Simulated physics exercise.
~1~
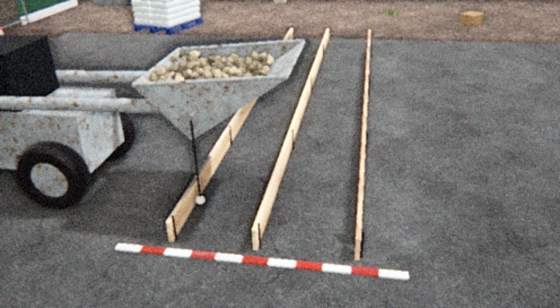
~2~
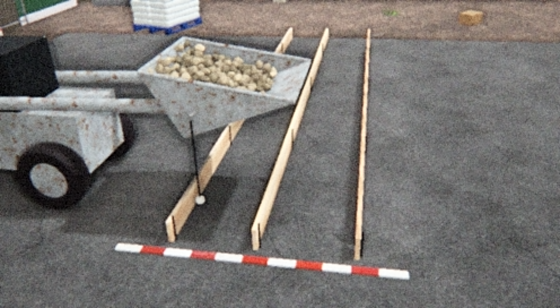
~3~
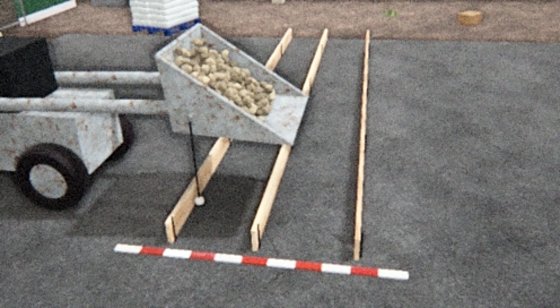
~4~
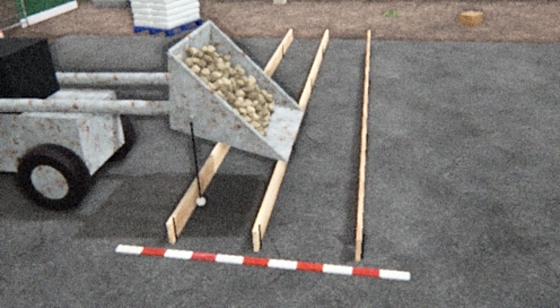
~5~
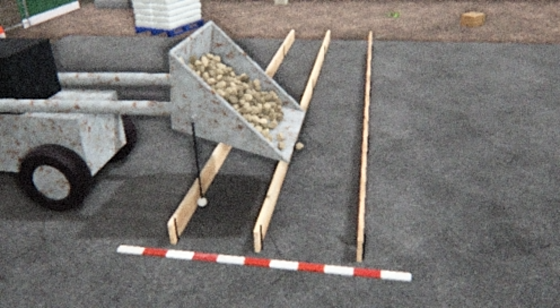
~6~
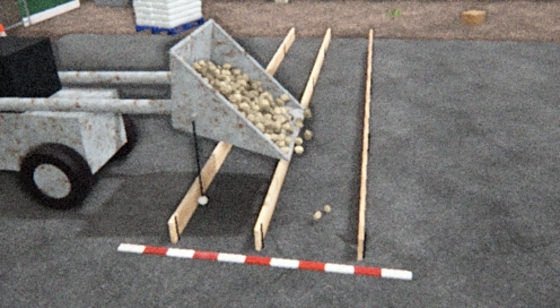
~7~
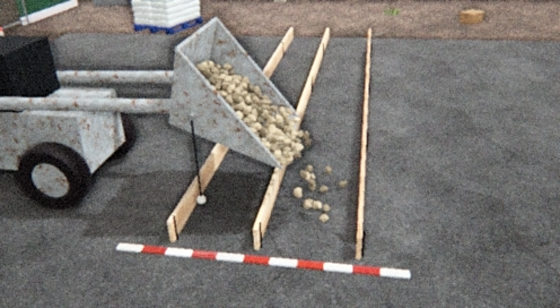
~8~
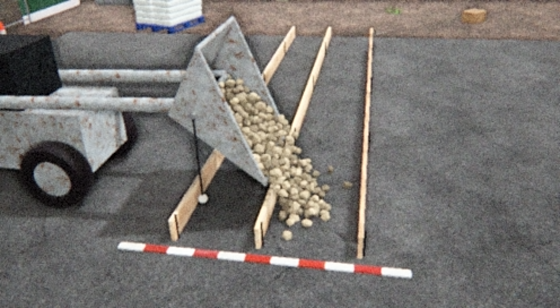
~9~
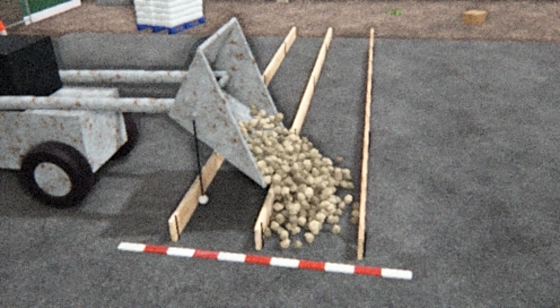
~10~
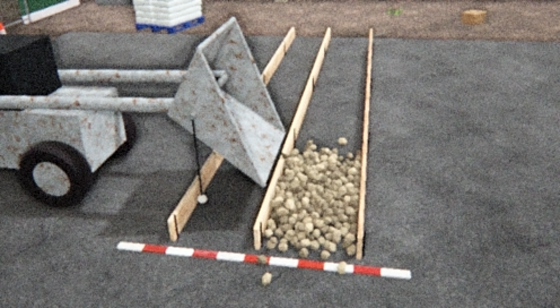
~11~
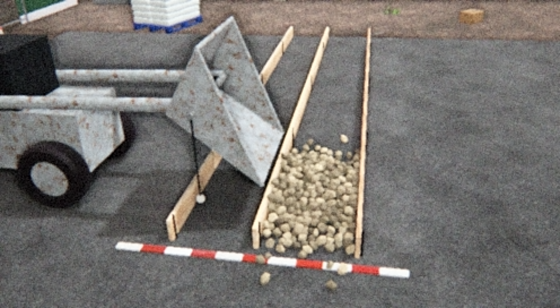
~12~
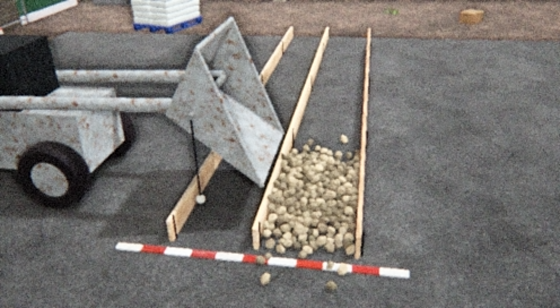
A loader's grey metal bucket, heaped with pale stones, tipped down to the right, slowly at first, letting a few tumble before the rest poured out. They all settled between the middle and right-hand boards, apart from a couple near the striped staff, leaving the bucket empty.
